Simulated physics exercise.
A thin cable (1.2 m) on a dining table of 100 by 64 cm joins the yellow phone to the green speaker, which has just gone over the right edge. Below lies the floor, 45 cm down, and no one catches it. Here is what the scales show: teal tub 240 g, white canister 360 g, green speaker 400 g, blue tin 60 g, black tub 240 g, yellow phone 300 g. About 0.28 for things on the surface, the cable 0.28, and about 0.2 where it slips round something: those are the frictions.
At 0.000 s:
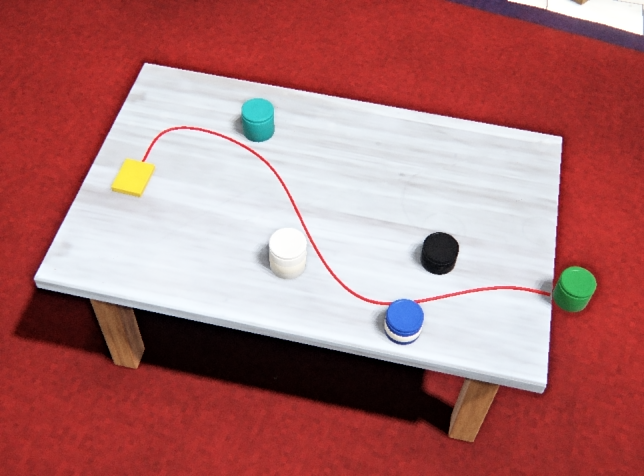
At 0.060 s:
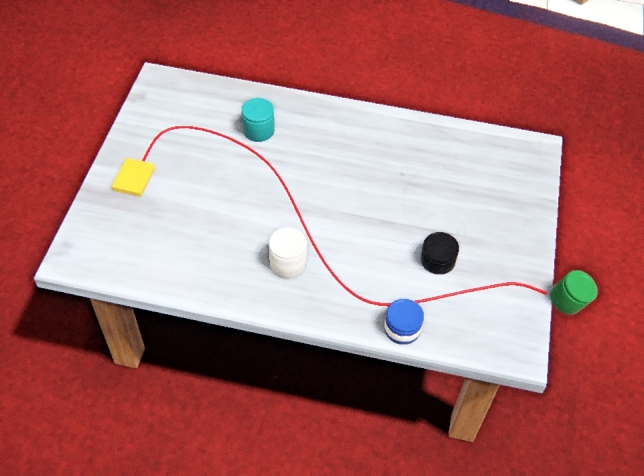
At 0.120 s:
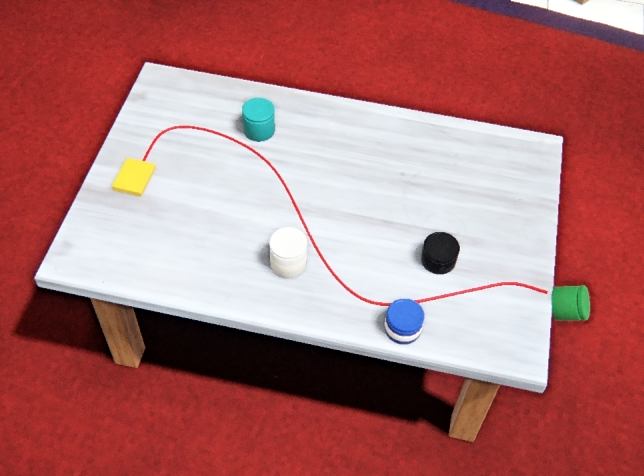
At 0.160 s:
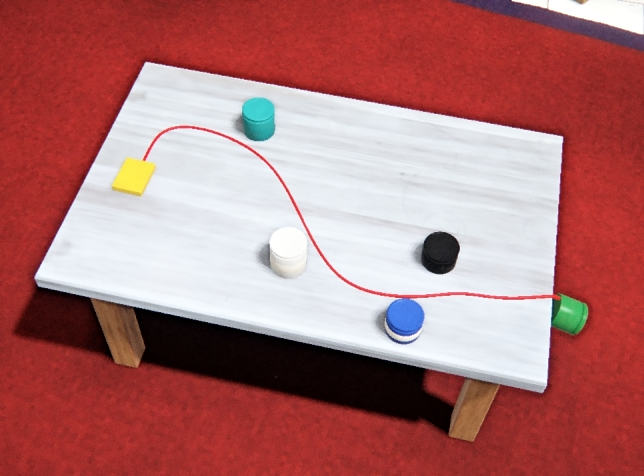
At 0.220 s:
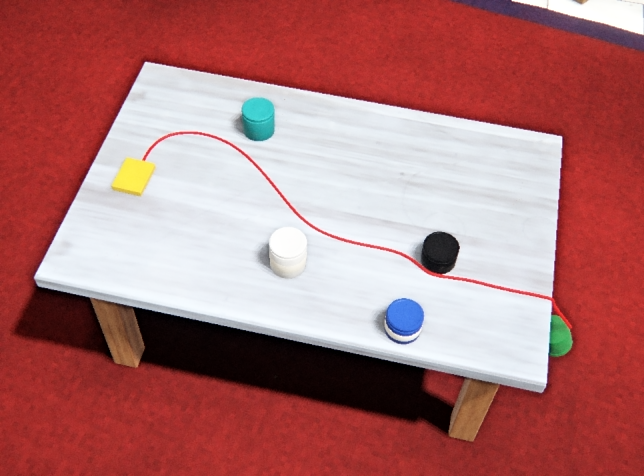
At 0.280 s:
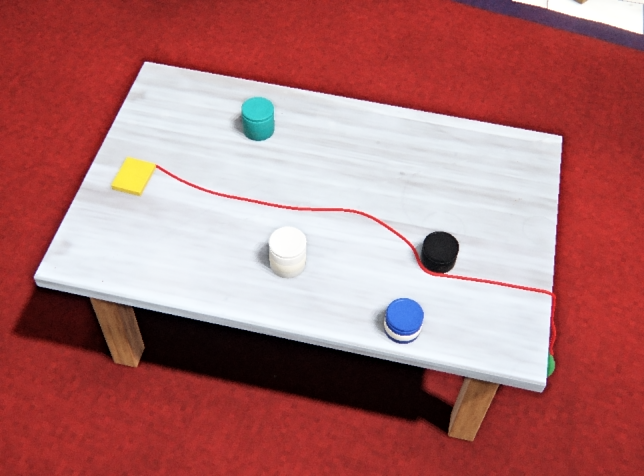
On a pale wooden table above a red carpet, a green cylinder tipped over the right edge and dropped, drawing its red cord straighter across the top and against the black tub.
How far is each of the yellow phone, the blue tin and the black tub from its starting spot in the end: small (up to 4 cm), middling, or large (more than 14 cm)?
The yellow phone ends a large distance away, the blue tin ends only a small distance away, the black tub ends only a small distance away.
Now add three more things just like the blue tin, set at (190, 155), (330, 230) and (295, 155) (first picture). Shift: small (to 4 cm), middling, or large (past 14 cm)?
The first moves a long way, the second a fair bit, and the third just a bit.
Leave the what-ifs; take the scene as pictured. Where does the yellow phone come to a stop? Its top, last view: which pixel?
Somewhere around (275, 226) is where it ends up.
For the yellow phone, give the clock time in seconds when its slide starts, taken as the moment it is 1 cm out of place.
The yellow phone gets there close to 0.32 s.
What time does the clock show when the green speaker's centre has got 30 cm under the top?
Close to 0.32 s.
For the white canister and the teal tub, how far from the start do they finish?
White canister roughly 2 cm, teal tub roughly 0 cm.
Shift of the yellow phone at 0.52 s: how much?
Yellow phone: Roughly 20 cm.
At 0.5 s, the cable's tail end at (197, 211); yellow phone 21 cm off its start, green speaker over the edge.
At 0.7 s, the cable's tail end at (276, 213); yellow phone 33 cm off its start, green speaker over the edge, white canister 1 cm off its start.
At 1.0 s, the cable's tail end at (279, 212); yellow phone 33 cm off its start at (275, 226), green speaker over the edge, white canister 1 cm off its start at (291, 246).
At 1.2 s, the cable's tail end at (279, 212); yellow phone 33 cm off its start, green speaker over the edge, white canister 1 cm off its start.
At 2.4 s, the cable's tail end at (279, 212); yellow phone 33 cm off its start at (275, 226), black tub 0 cm off its start at (443, 244), blue tin 0 cm off its start at (405, 313), green speaker over the edge.
